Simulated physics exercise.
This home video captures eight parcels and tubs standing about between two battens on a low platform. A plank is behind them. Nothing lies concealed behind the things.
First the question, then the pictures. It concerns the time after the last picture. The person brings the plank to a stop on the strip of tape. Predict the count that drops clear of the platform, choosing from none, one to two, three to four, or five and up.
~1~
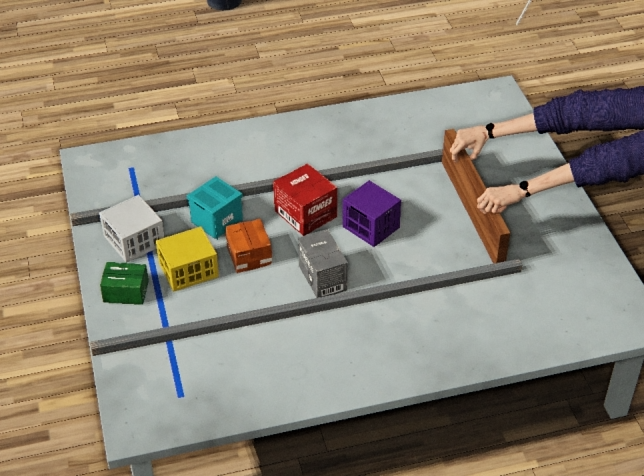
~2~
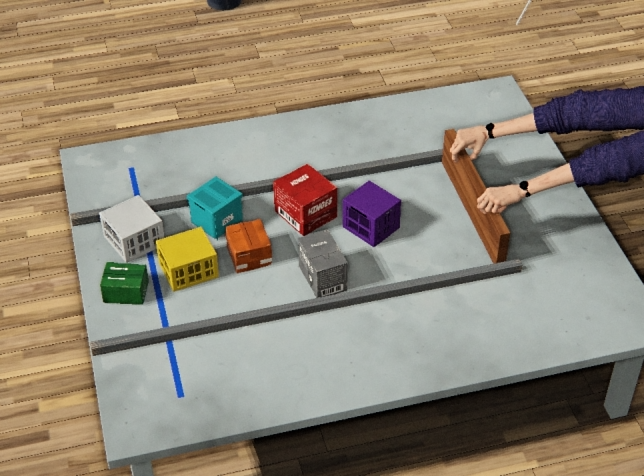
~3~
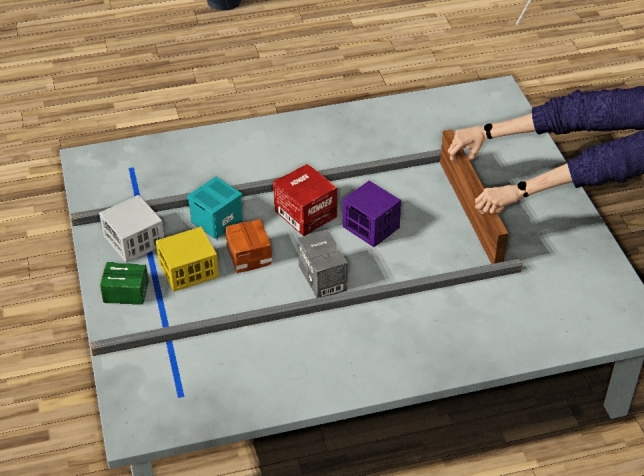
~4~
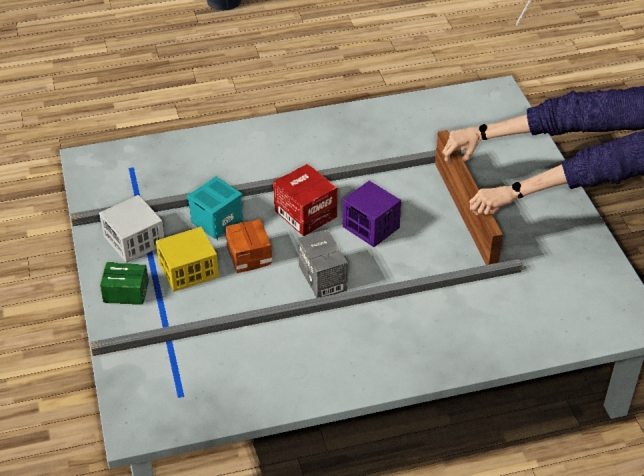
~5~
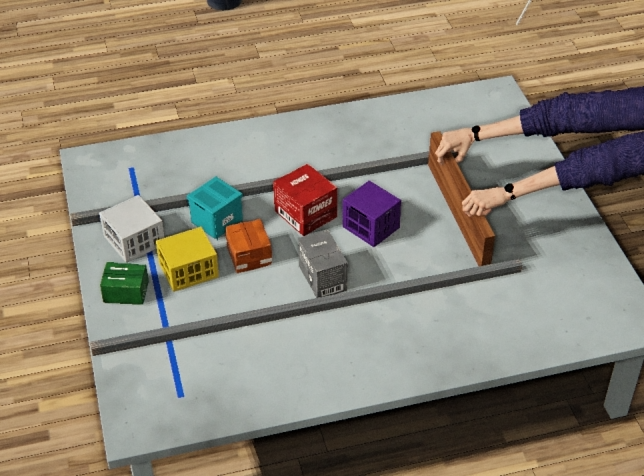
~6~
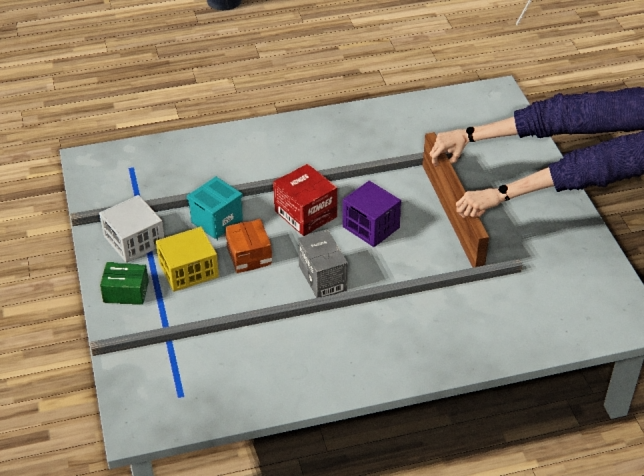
Count: Three or four.
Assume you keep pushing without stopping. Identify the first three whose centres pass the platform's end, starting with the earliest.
Order, earliest first: The green parcel, then the white crate, then the yellow crate.
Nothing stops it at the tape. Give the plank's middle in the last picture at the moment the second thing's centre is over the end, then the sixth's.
About (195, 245) and about (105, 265).
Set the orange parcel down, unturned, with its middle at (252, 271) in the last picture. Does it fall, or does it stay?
It is safe.
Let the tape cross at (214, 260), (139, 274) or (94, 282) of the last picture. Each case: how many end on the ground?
1, 5, 8.
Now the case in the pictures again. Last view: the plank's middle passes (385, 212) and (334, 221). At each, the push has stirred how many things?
The count reaches 1 first and 2 second.
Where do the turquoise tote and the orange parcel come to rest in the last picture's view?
Turquoise tote: About (79, 231); orange parcel: About (94, 275).
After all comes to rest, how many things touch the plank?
The count is 3.
Early on, none off yet; green parcel at rest near (125, 283); white crate at rest near (133, 229); yellow crate at rest near (188, 259).
Finally, the number that fall off is three or four; lost, yellow crate, white crate and green parcel.
